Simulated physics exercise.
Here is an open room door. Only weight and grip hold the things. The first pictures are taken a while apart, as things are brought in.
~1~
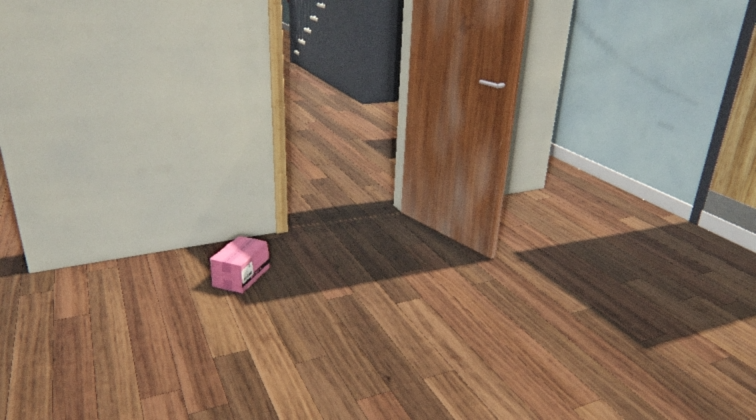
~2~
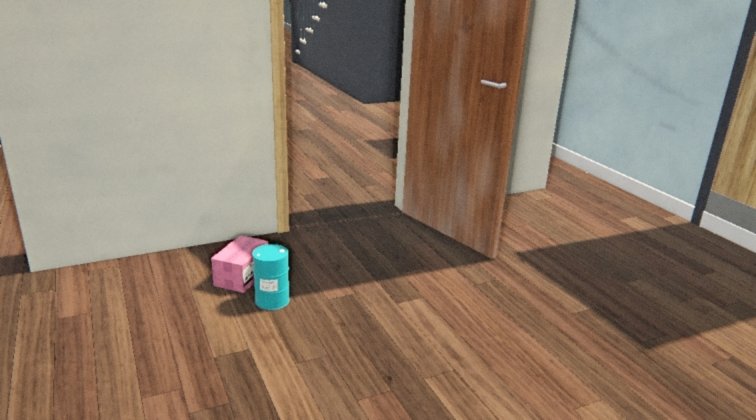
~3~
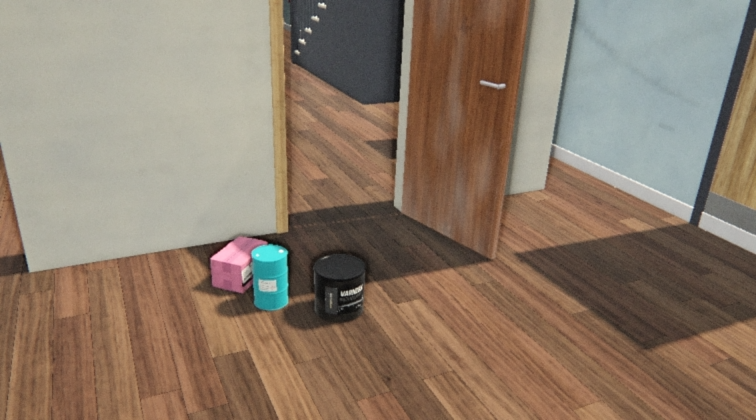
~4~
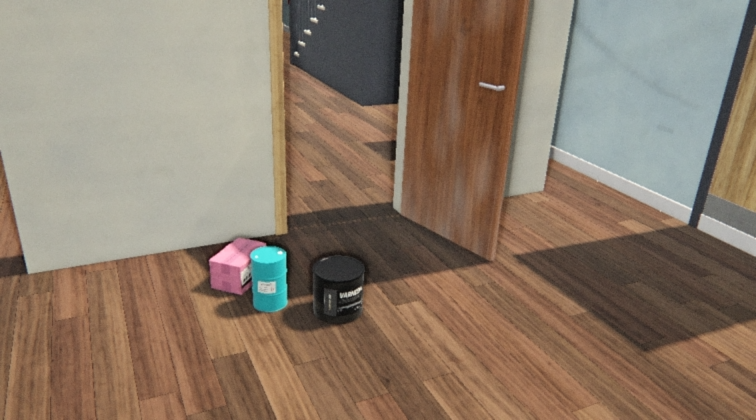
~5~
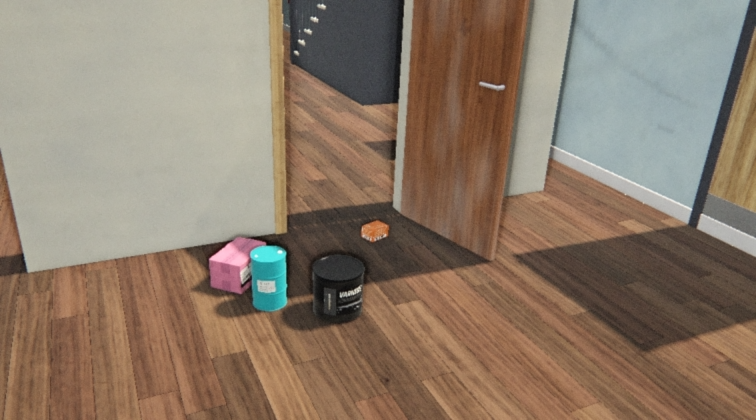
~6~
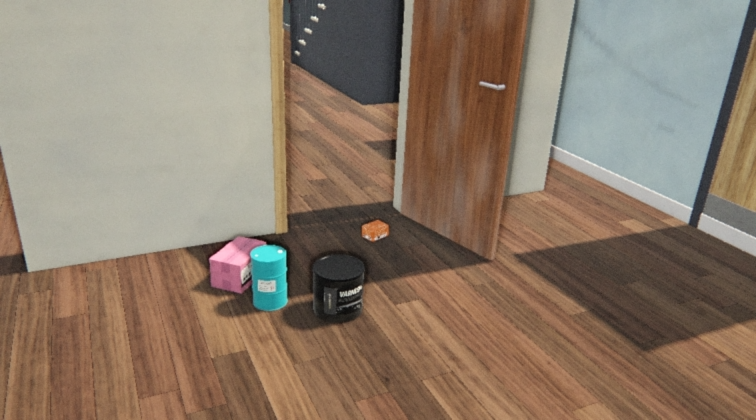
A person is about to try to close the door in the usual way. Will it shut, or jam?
It closes.
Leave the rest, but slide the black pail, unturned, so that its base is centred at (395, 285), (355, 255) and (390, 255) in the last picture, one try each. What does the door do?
First, it shuts; second, it stops short; third, it stops short.
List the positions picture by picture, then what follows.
In the first picture, door wide open and still.
In the second picture, door wide open and still; pink parcel (242, 263); turquoise canister (271, 277).
In the third picture, door wide open and still; black pail (339, 288); pink parcel (241, 264).
In the fourth picture, door wide open and still; turquoise canister (269, 279); black pail (338, 290).
In the fifth picture, door wide open and still; pink parcel (240, 264); turquoise canister (269, 278).
In the sixth picture, door wide open and still; orange box (375, 231); black pail (338, 288).
Then, 0.90 s past the last view, open by 78°.
Then, 1.60 s past the last view, open by 43°; orange box displaced a little near (369, 230).
Then, 2.00 s past the last view, open by 24°; orange box displaced about its own width near (352, 225).
Then, 2.30 s past the last view, open by 9°; orange box displaced well along near (342, 219).
Finally, open by 0°; moved from the start, orange box; the other 3 still in place. Final places as the last picture's camera would see them, orange box near (338, 213).
